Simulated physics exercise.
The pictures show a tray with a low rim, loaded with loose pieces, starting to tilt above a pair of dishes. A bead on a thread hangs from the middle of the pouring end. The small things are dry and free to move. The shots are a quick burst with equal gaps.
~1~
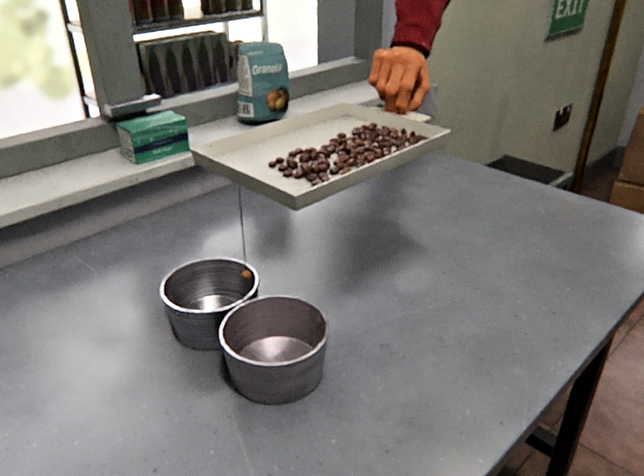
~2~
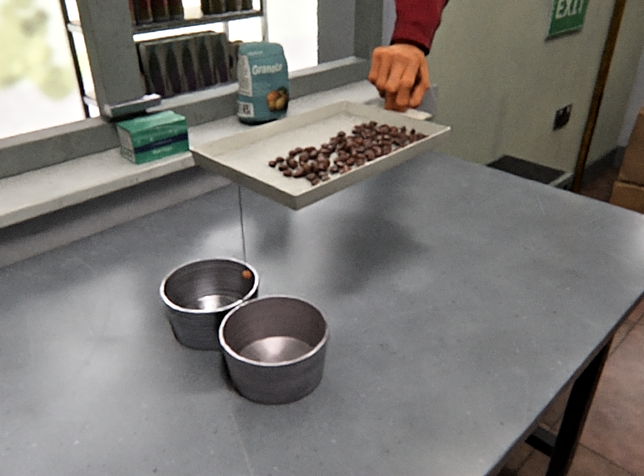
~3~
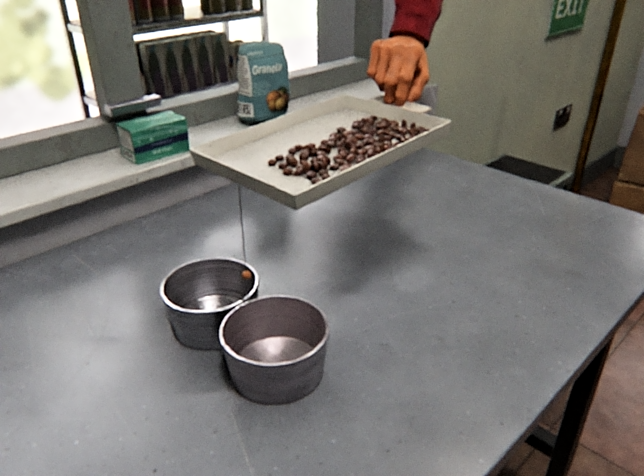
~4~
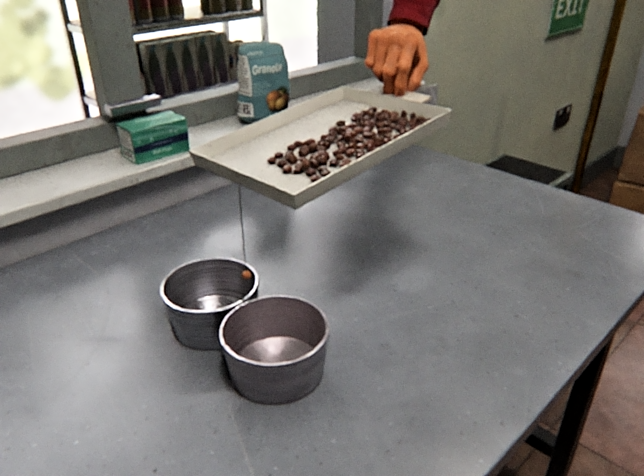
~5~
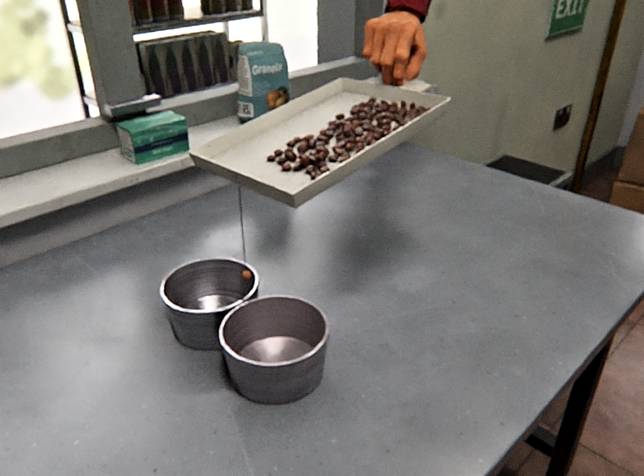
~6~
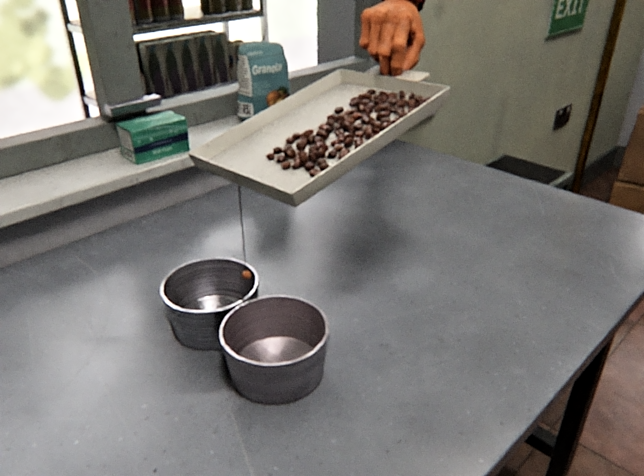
On a grey table beside a window ledge, a hand holds a shallow tray of small dark brown pieces above two round metal dishes. The hand slowly raises the far end, tipping the tray slightly while the pieces stay heaped together and the dishes remain still.
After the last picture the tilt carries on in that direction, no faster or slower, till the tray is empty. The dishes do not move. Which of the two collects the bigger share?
It favours the left-hand dish.
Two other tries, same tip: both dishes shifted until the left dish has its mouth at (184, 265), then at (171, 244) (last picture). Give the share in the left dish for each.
The first gives 60 %, the second 0 %.
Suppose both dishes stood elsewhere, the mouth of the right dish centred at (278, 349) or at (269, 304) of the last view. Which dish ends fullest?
First the left-hand dish, then the left one.
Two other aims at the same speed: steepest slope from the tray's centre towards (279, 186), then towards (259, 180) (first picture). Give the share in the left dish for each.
In turn 10 and 40 in a hundred.
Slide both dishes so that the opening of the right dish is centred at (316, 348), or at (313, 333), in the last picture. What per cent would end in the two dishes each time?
Roughly 30 per cent, and 30 per cent.
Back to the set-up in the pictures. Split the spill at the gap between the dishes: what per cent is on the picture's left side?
Close to 90 per cent.
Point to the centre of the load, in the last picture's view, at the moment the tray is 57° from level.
Near (239, 158).
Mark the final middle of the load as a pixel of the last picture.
Near (205, 317).
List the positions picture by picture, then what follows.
In the first picture, corners of the pouring end (193, 148) and (296, 194), level; middle of the load (360, 152), flat chocolate drops; left dish (172, 320); right dish (234, 371); bead on its thread (247, 275).
In the second picture, corners of the pouring end (193, 148) and (296, 193), level; middle of the load (360, 150).
In the third picture, corners of the pouring end (193, 149) and (295, 193), tipped barely, lowest at the left corner; middle of the load (360, 146).
In the fourth picture, corners of the pouring end (192, 150) and (294, 192), tipped a little, lowest at the left corner; middle of the load (360, 140).
In the fifth picture, corners of the pouring end (192, 151) and (293, 192), tipped a little, lowest at the left corner; middle of the load (359, 133).
In the sixth picture, corners of the pouring end (191, 152) and (292, 191), tipped a little, lowest at the left corner; middle of the load (358, 127); left dish (172, 320); right dish (234, 371).
Just after the last frame, tray tipped steeply; almost all on the tray; just a few in the air.
A moment on, tray tipped right over; roughly half on the tray; just a few in the right dish; roughly a quarter in the left dish; about a tenth outside both; roughly a quarter in the air.
Further on, tray tipped past a quarter turn; just a few in the right dish; the larger part in the left dish; about a tenth outside both.
When it is over, tray tipped past a quarter turn; just a few in the right dish; the larger part in the left dish; about a tenth outside both.
